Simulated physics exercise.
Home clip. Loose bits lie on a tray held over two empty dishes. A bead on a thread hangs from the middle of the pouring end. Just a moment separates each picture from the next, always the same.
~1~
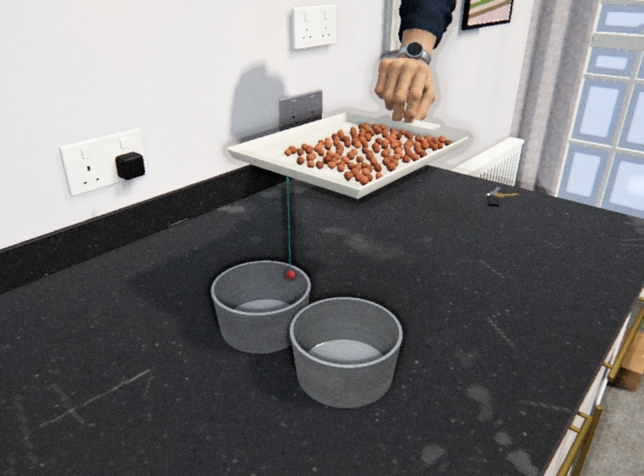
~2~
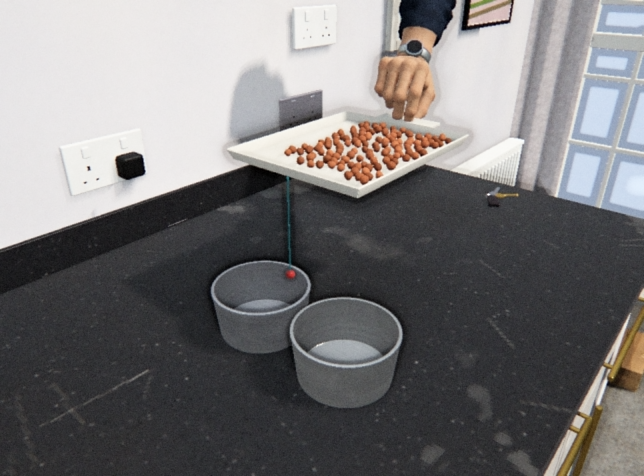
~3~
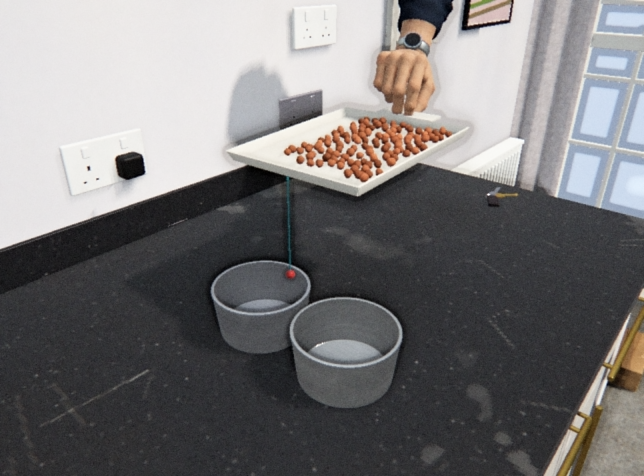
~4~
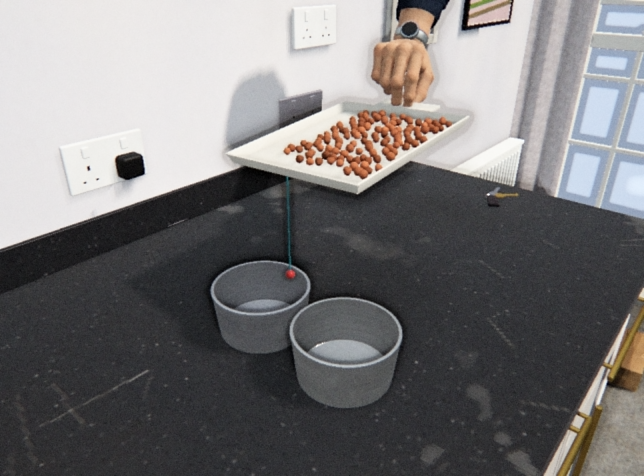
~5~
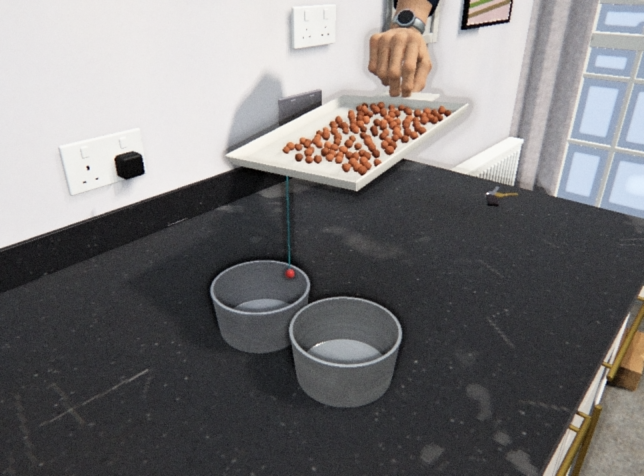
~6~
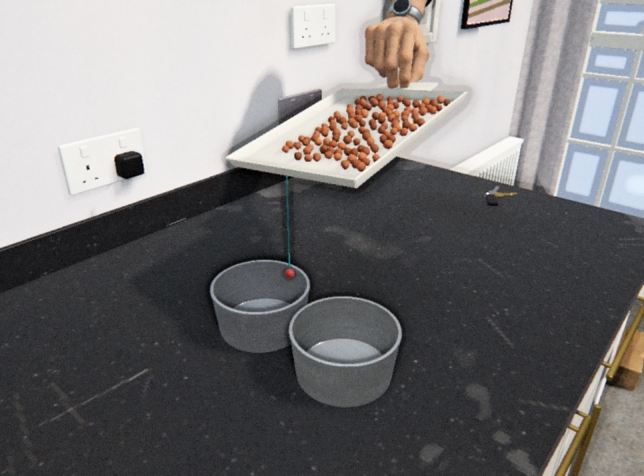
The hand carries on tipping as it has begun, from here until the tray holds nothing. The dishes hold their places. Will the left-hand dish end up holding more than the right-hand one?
Most of the load heads over to the left dish, I'd guess.
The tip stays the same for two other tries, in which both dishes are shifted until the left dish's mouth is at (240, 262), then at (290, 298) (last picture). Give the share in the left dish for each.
About 90 and 10 per cent respectively.
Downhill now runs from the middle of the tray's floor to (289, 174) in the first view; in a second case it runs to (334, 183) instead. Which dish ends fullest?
Try 1: The left-side dish; try 2: The right-side dish.
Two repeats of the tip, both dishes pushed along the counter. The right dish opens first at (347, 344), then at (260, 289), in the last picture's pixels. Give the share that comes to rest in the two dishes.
Around 30 then around 60 per cent.
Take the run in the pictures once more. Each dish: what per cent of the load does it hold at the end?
I'd say some 50 in a hundred wind up in the left dish, and some 0 in a hundred in the right.
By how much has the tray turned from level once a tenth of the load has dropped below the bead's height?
I'd put it at about 60 degrees.
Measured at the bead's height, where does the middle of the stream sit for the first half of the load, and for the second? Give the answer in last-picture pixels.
Early half (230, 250), late half (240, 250).
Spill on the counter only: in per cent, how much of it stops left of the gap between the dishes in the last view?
Looks like close to 100 per cent of it.
Just after the last frame, tray tipped steeply; the larger part on the tray; just a few in the left dish; just a few outside both; about a tenth in the air.
A moment on, tray tipped right over; just a few on the tray; roughly half in the left dish; roughly a third outside both; about a tenth in the air.
Further on, tray tipped past a quarter turn; roughly half in the left dish; roughly half outside both.
When it is over, tray tipped past a quarter turn; not one in the right dish; roughly half in the left dish; roughly half outside both.
